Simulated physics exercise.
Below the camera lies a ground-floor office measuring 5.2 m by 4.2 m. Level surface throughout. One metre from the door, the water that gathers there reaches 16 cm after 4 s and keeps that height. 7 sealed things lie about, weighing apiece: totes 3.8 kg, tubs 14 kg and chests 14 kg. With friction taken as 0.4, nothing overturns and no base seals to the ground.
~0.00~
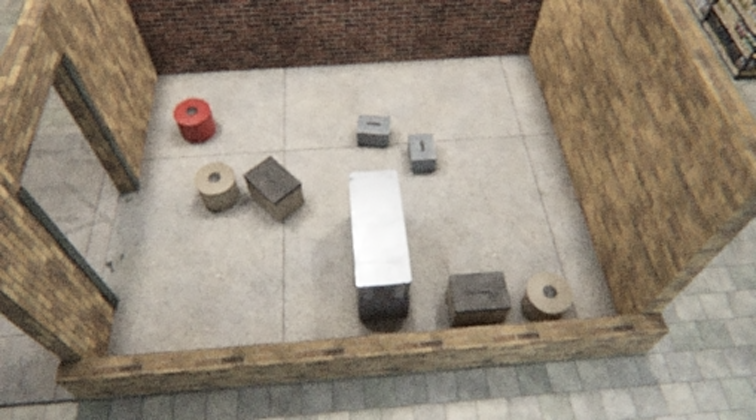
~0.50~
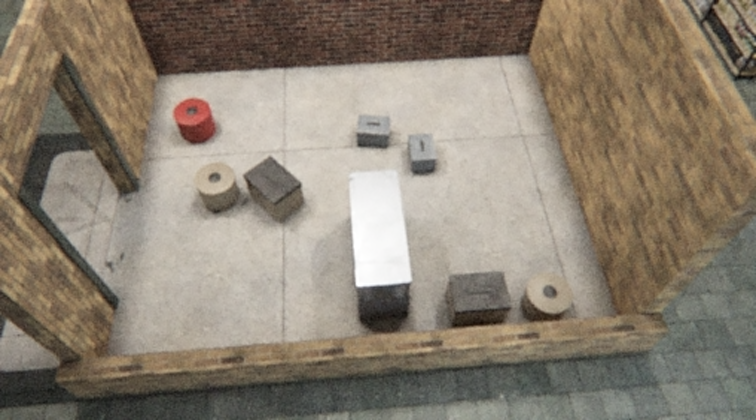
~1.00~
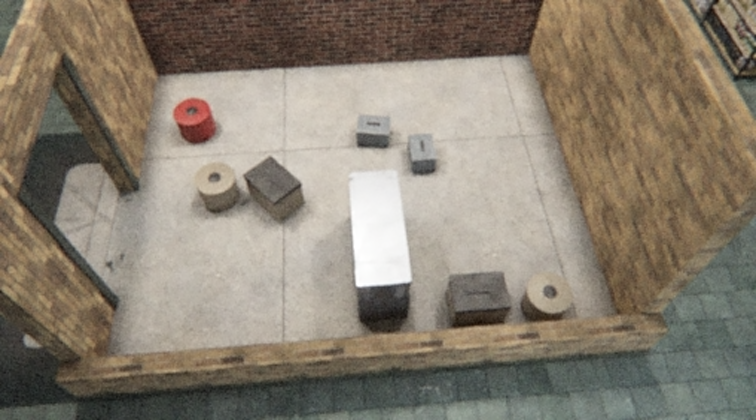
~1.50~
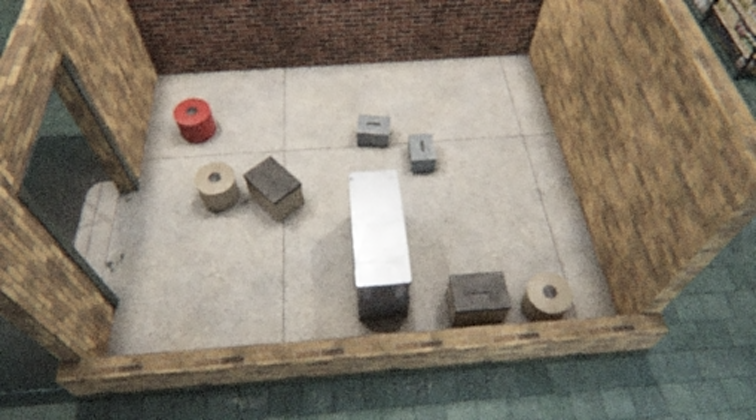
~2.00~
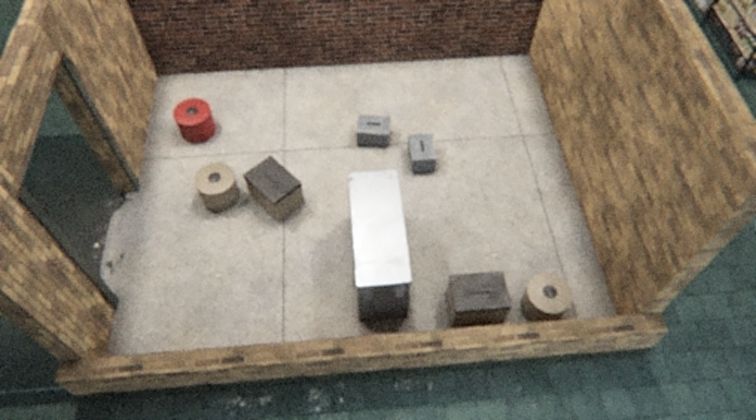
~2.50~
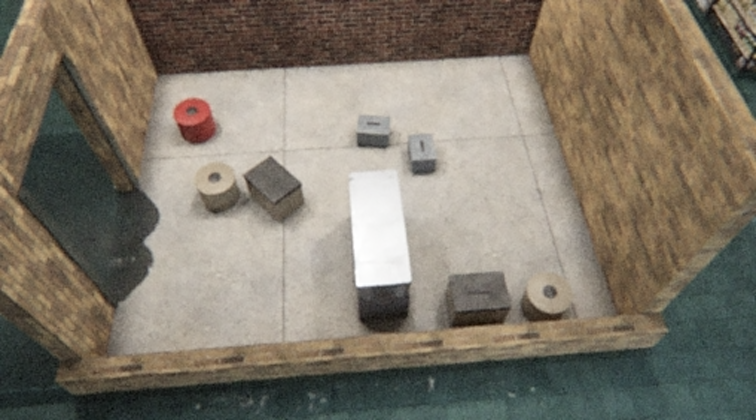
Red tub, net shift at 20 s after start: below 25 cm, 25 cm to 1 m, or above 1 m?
Prediction: It more or less keeps its spot.
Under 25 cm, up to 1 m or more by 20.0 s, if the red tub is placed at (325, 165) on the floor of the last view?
Answer: It covers a big distance.
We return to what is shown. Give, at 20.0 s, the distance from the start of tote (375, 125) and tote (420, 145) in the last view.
In that order: 250 cm, 60 cm.
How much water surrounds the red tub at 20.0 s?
About 8 cm.
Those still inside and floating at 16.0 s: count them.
I get 4.
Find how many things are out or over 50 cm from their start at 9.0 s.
The answer is 2.
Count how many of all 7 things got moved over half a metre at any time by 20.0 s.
The answer here is 6.
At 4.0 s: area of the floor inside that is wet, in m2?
My estimate is roughly 2.5 m2.
After 4.0 s the red tub is near (192, 111), 0.0 m from its start, aground; 0 afloat.
After 9.0 s the red tub is near (192, 111), 0.0 m from its start, aground; 0 afloat.
After 16.0 s the red tub is near (192, 111), 0.0 m from its start, aground; 4 afloat.
After 20.0 s the red tub is near (192, 111), 0.0 m from its start, aground; 5 afloat.
